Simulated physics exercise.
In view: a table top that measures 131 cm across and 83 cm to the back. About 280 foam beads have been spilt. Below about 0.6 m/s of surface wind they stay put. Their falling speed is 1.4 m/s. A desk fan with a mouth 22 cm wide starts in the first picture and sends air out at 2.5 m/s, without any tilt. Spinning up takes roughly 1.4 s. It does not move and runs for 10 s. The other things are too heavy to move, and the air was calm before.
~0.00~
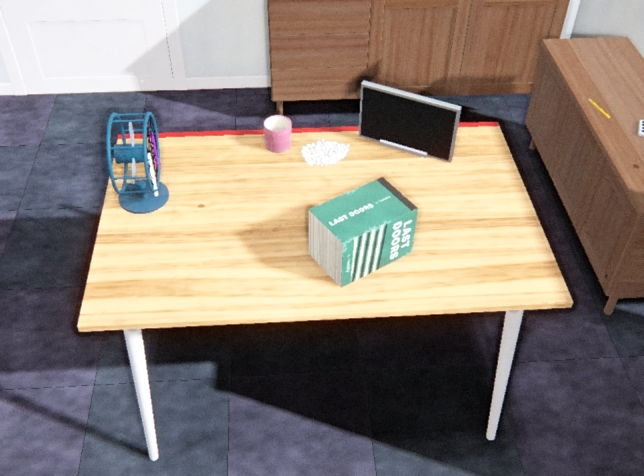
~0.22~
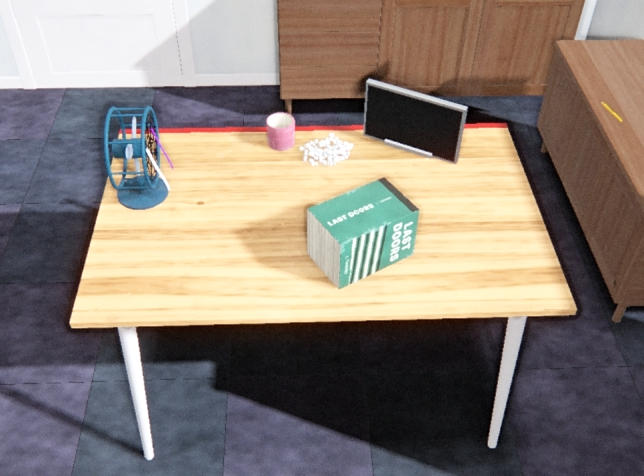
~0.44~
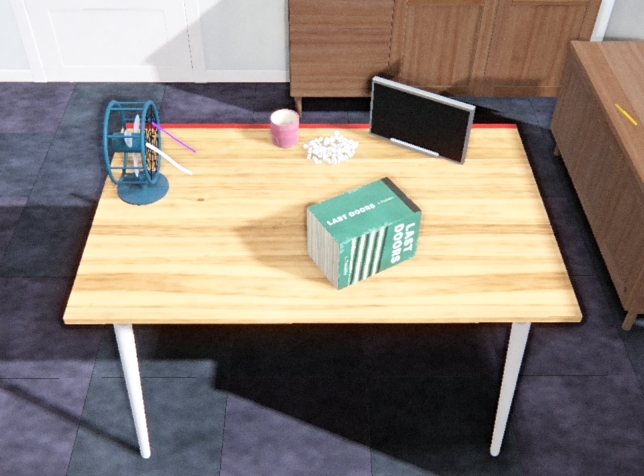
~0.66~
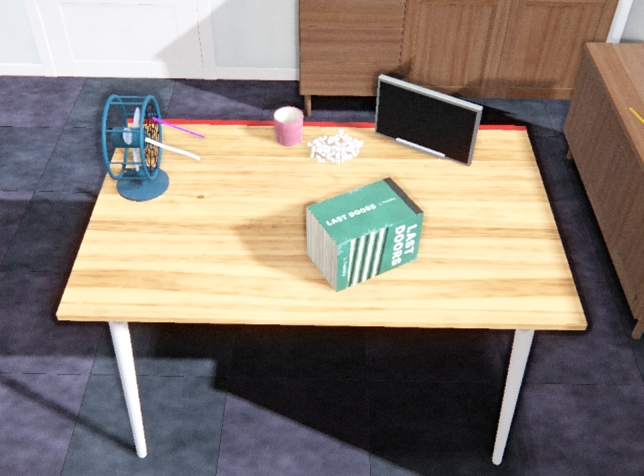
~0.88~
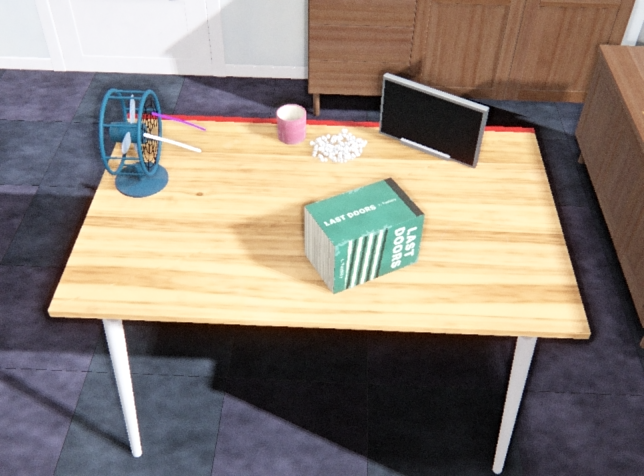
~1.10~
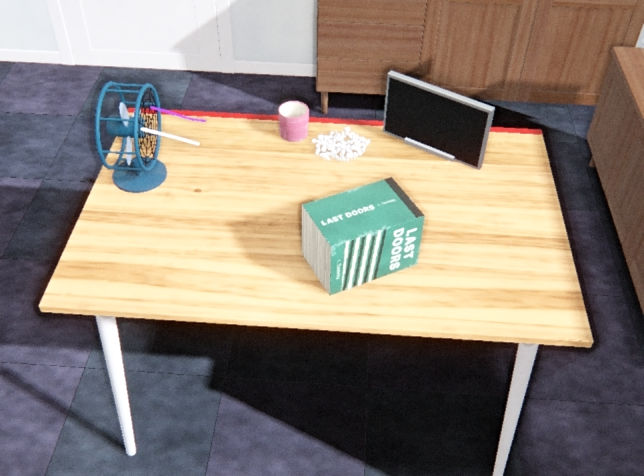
At the start, a blue desk fan stands at the left of a wooden table, with white beads, a pink mug, a laptop and a green block of books nearby. Thin purple and white strips at the fan lift and stream rightward, while the beads stay put and the view shifts slightly.
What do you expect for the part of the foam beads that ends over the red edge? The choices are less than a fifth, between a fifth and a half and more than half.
Of the foam beads, more than half end over the red edge.
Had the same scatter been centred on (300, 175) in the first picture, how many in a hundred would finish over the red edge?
In that case some 60 per cent.
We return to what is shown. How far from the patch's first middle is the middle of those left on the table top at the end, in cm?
About 10 cm.
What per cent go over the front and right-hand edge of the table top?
About 0 % front, 0 % right-hand.
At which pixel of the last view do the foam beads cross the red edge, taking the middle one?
Around (357, 120).
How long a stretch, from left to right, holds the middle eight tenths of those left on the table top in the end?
About 10 cm.
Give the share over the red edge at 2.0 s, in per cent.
Some 60 per cent.
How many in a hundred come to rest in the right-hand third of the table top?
Near 0 %.
After 2.0 s the count stands so, 65 % are over the red edge; the middle of those still in play is near (334, 125).
After 3.2 s the count stands so, 69 % are over the red edge; the middle of those still in play is near (334, 125).
After 5.5 s the count stands so, 69 % are over the red edge; the middle of those still in play is near (334, 125).
After 10.0 s, at the end, 69 % are over the red edge; the middle of those still in play is near (334, 125).
